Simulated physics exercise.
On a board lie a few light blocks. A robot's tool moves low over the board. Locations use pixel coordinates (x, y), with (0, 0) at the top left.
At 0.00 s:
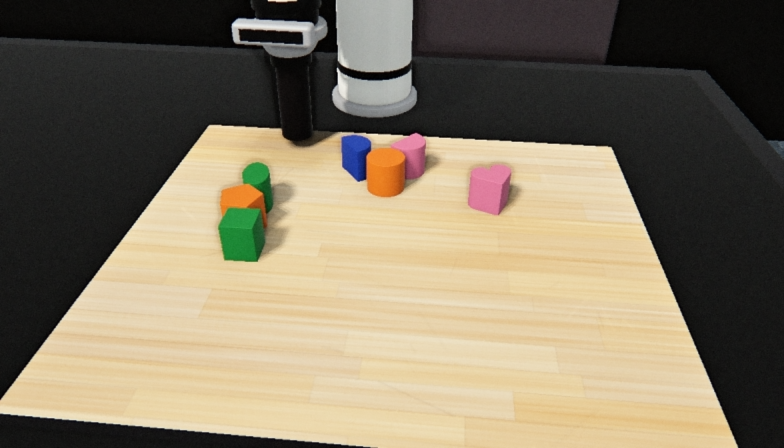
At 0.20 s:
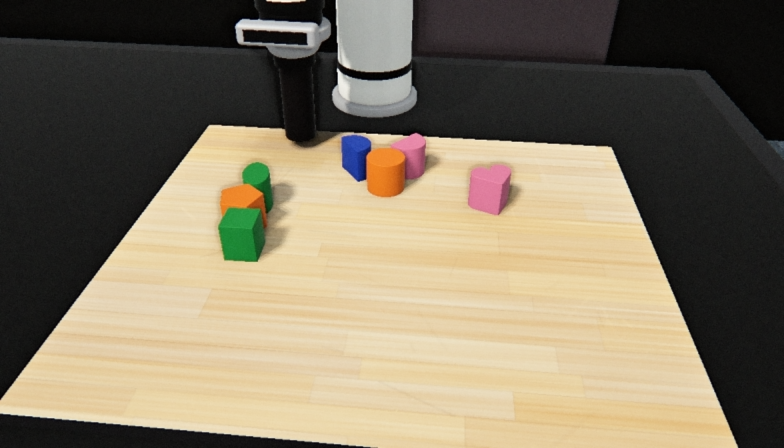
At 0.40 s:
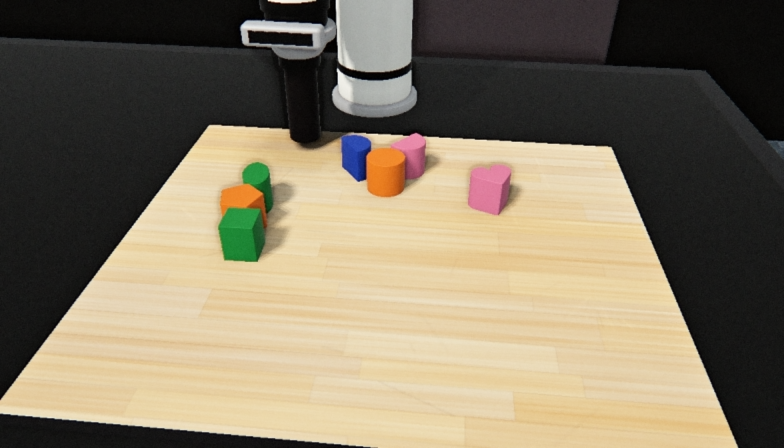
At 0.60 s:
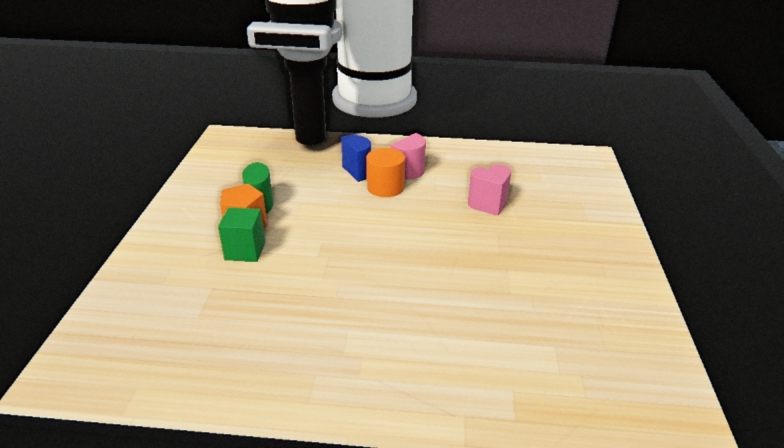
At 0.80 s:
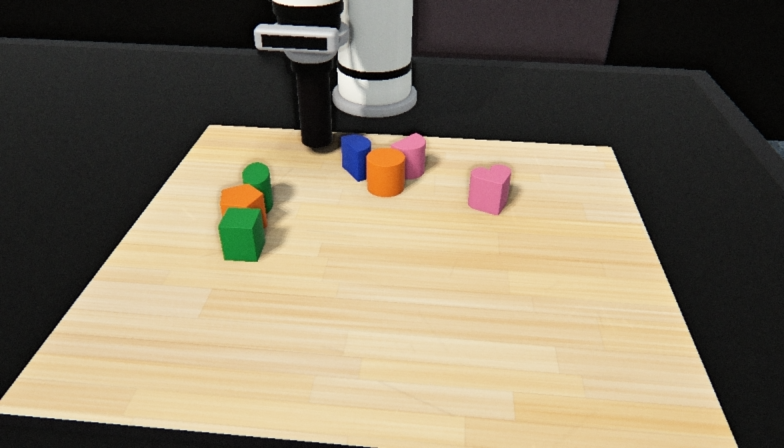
On a pale wooden board, several small green, orange, blue and pink blocks sat still while a robot's dark tool moved slightly to the right along the far edge, touching none of them.
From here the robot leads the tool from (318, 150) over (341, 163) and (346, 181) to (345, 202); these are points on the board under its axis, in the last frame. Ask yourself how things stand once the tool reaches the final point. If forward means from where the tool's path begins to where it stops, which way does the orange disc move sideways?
To the left.
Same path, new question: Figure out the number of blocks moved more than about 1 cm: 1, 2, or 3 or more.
My best guess is that a pair of blocks move over 1 cm.
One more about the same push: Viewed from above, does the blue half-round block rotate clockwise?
It seems not.
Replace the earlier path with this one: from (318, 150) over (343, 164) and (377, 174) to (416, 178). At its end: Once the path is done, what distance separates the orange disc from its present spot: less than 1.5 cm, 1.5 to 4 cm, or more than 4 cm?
Distance: Above 4 cm.
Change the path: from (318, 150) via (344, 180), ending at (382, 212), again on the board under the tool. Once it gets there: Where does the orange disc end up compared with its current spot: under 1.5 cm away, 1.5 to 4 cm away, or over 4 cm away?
My estimate: In the 1.5 to 4 cm range.
The first path, step by step. One third of the way, tool (341, 153); blue half-round block (363, 145); orange disc (389, 158).
Two thirds of the way, tool (345, 172); blue half-round block (375, 159), turned 45° anticlockwise; orange disc (412, 166).
At the end, tool (345, 192); blue half-round block (378, 169), turned 100° anticlockwise; orange disc (420, 167); pink half-round block unmoved.
